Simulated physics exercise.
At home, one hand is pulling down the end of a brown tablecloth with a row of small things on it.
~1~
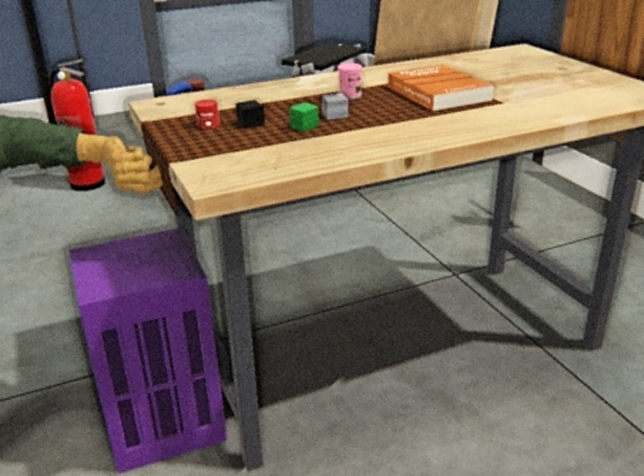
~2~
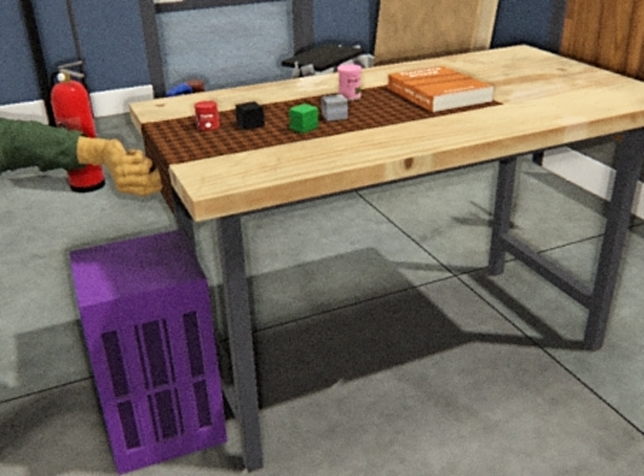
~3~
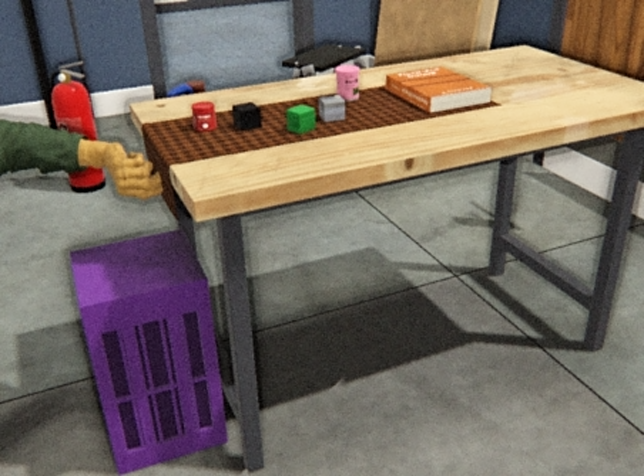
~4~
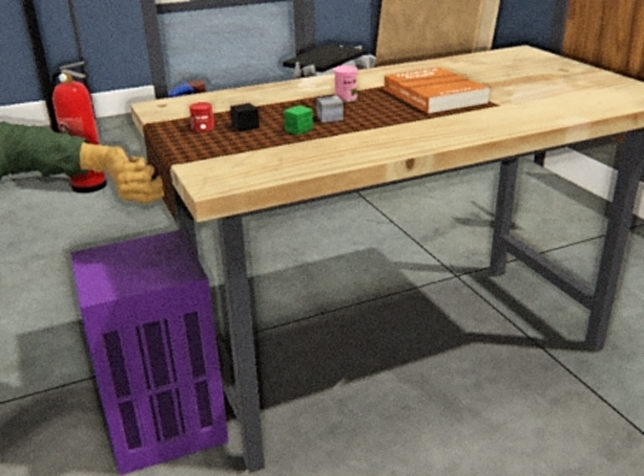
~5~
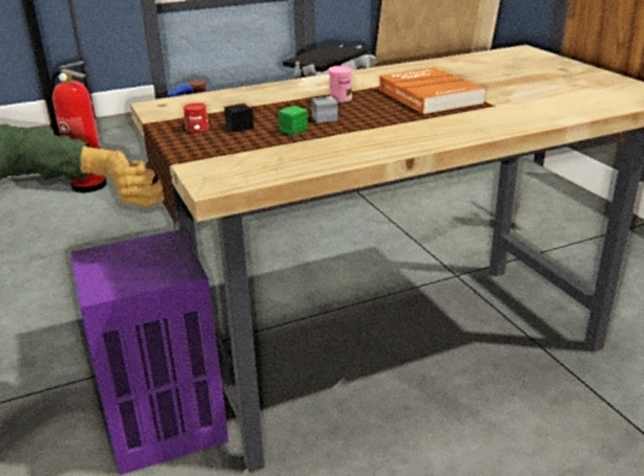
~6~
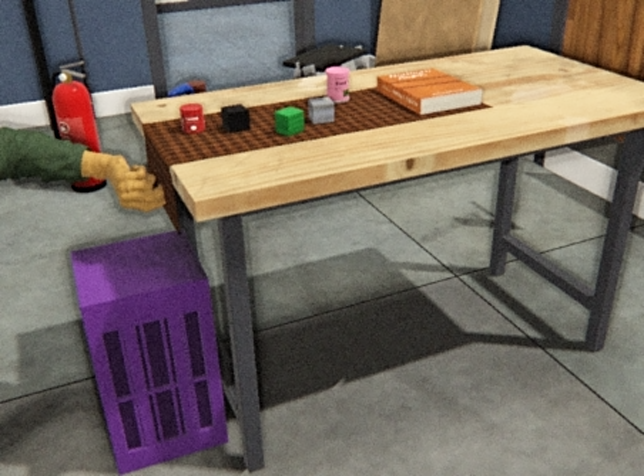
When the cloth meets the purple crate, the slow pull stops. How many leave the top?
One item falls.
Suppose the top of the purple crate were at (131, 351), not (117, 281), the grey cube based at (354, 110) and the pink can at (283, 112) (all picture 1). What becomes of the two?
The grey cube remains up, the pink can goes over.
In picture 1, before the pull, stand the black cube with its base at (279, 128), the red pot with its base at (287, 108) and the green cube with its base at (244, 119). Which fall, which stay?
Fate of the black cube: It stays; fate of the red pot: It stays; fate of the green cube: It stays.
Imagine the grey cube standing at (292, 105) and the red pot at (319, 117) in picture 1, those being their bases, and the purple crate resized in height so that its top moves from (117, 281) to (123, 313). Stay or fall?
The grey cube? Safe. The red pot? Safe.
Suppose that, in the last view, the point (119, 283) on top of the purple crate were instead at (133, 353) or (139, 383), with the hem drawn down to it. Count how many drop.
Then 3 and 4.
Soon after, hem on the crate; red pot gone.
At rest, hem on the crate; red pot gone. It carries off one.
